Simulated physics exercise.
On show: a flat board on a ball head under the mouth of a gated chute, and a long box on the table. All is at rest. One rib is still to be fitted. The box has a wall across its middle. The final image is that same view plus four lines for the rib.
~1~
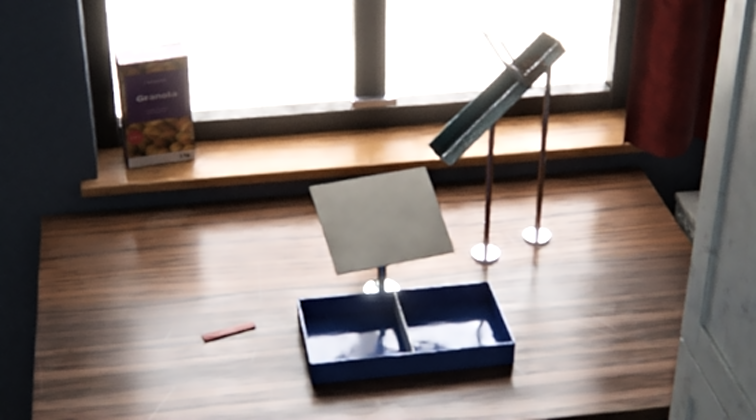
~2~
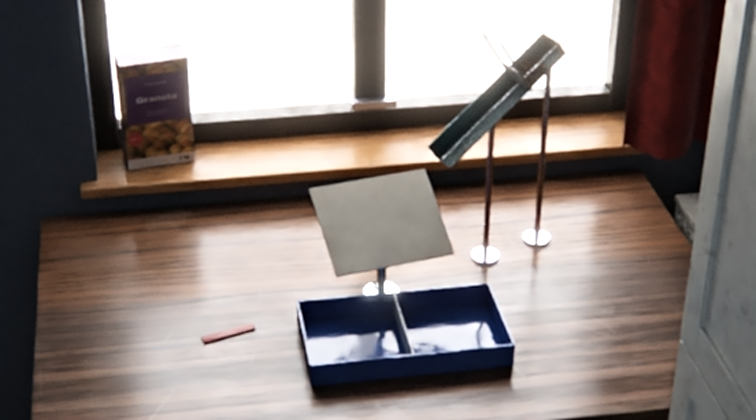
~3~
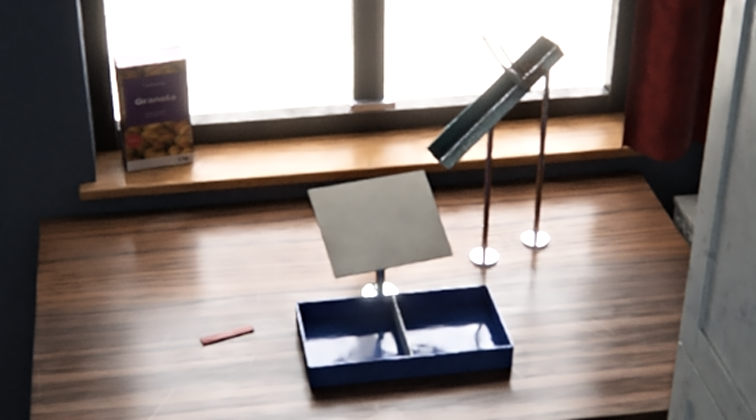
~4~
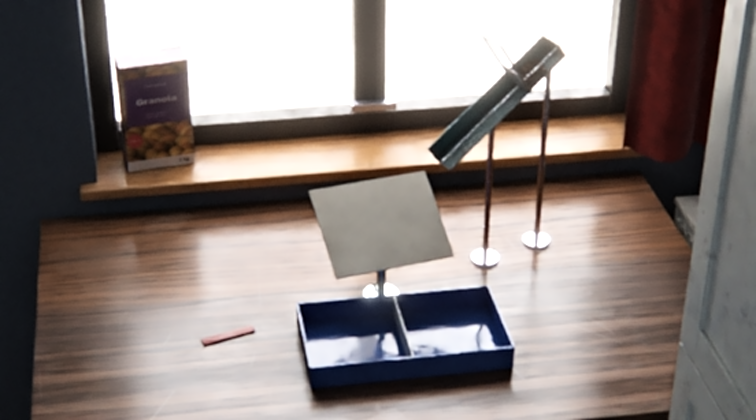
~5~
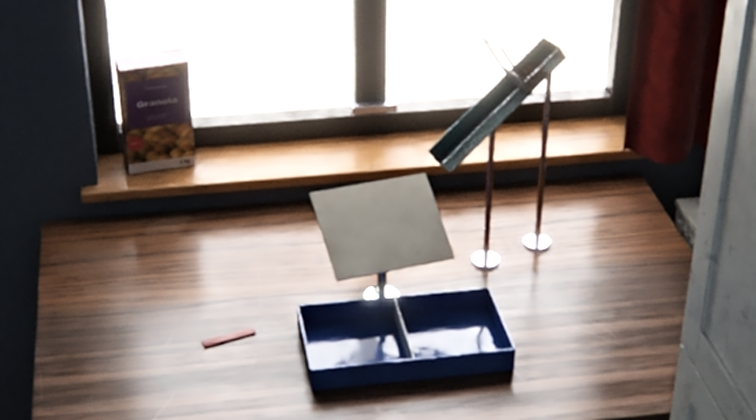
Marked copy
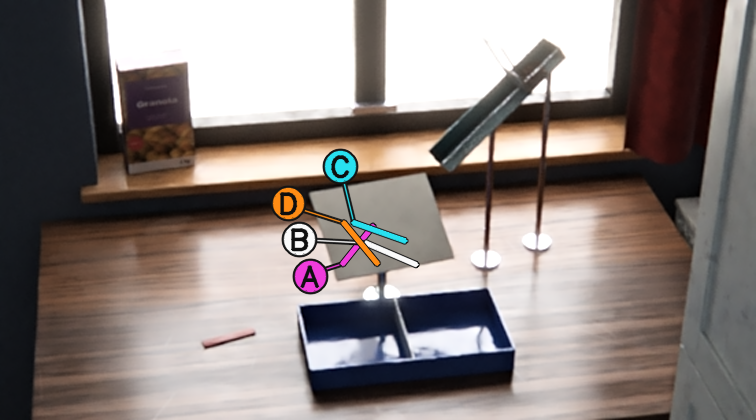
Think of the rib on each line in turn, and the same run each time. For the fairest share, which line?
I would pick line D.
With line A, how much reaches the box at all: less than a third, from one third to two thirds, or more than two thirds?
Line A gives more than two thirds.
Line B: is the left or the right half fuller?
Right.
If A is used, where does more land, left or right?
The left half.
On the marked copy, line A from (372, 226) to (342, 263); line B from (365, 243) to (416, 264); line C from (353, 222) to (404, 240); line D from (343, 222) to (377, 263).
Choosing A, of what is caught, the larger part in the left half, roughly a quarter in the right.
Choosing B, of what is caught, roughly a quarter in the left half, the larger part in the right.
Choosing C, of what is caught, about a tenth in the left half, the larger part in the right.
Choosing D, of what is caught, roughly half in the left half, roughly half in the right.
